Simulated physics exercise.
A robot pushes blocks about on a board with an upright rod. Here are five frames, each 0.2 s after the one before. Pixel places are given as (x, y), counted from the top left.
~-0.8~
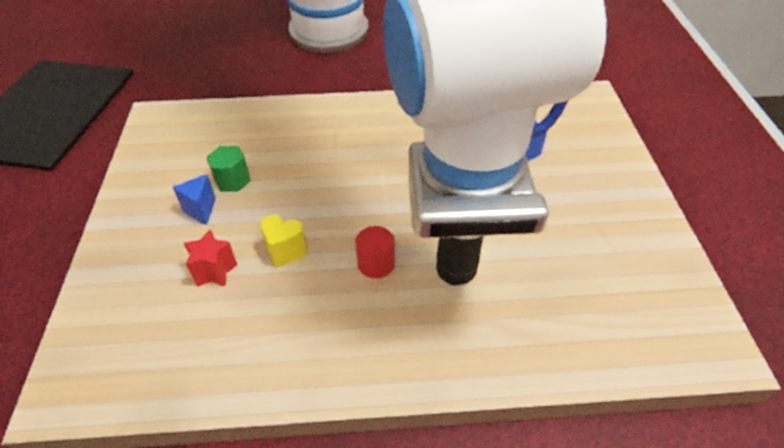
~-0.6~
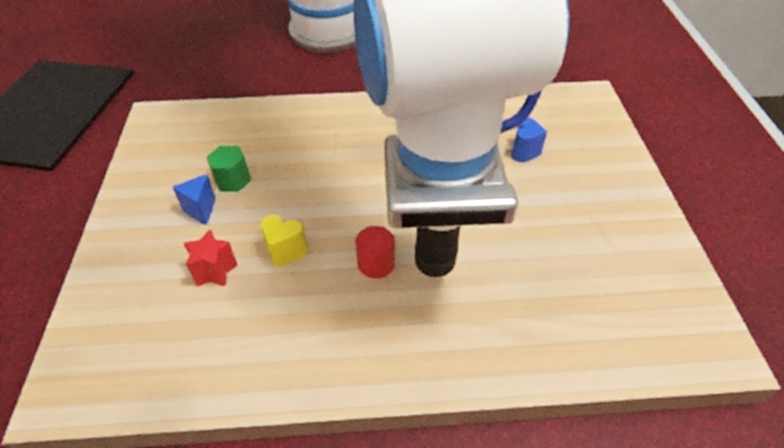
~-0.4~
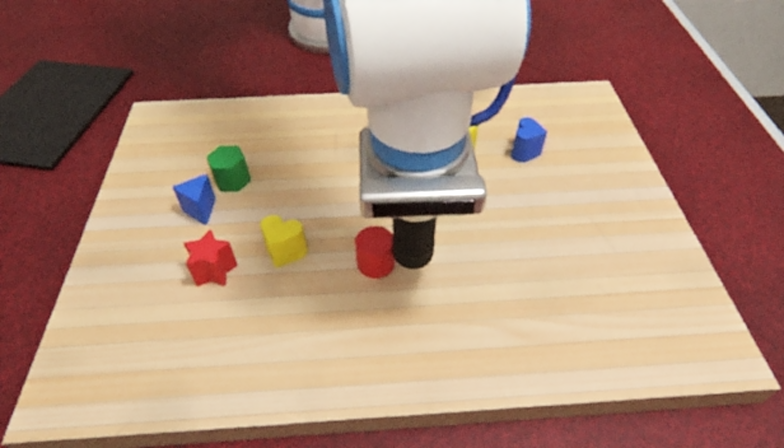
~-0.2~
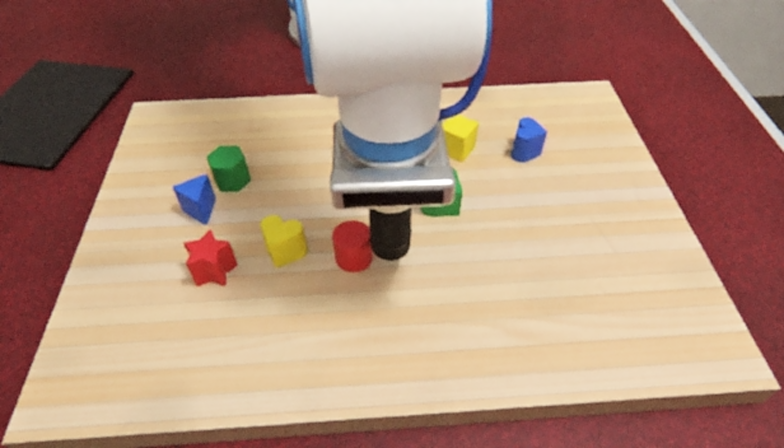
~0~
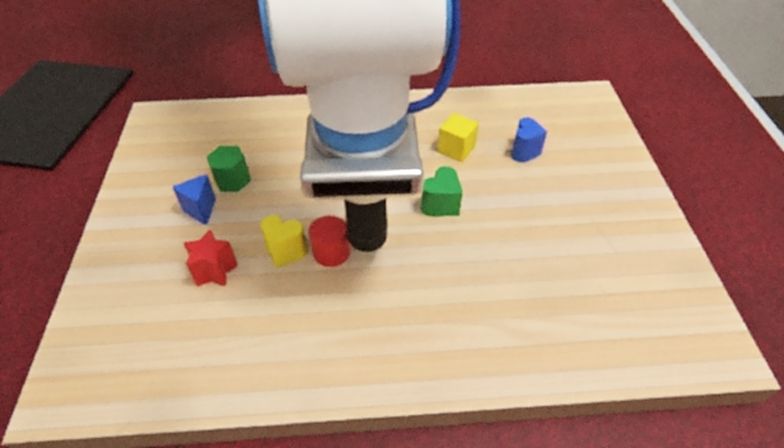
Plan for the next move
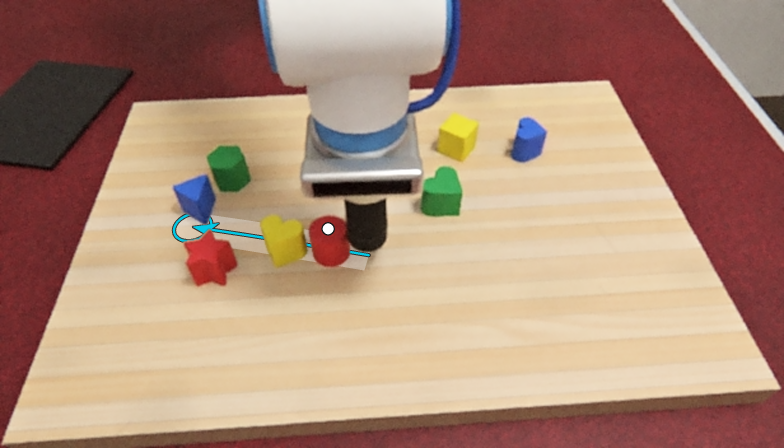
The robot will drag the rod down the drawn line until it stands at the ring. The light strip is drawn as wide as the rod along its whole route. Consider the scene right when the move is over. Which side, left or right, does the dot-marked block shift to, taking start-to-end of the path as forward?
My prediction: Rightwards.
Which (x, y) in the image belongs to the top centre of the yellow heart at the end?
Top centre: (151, 223).
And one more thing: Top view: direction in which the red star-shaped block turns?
Counterclockwise rotation.
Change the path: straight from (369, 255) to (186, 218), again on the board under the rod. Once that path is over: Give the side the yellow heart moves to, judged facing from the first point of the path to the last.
Sideways, to the left.
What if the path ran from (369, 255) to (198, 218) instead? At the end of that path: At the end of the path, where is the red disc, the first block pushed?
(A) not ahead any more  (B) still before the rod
That would be B.
The drawn path runs from (369, 255) to (193, 227); the dot is on the red disc.
The first path, step by step. One third of the way, rod (305, 228); yellow heart (227, 224), turned 50° anticlockwise; red disc (267, 215).
Two thirds of the way, rod (244, 218); red star-shaped block (199, 250), turned 25° anticlockwise; yellow heart (201, 215), turned 115° anticlockwise; red disc (223, 191).
At the end, rod (185, 209); blue triangle (170, 178); red star-shaped block (199, 250), turned 25° anticlockwise; yellow heart (151, 223), turned 200° anticlockwise; red disc (199, 177).
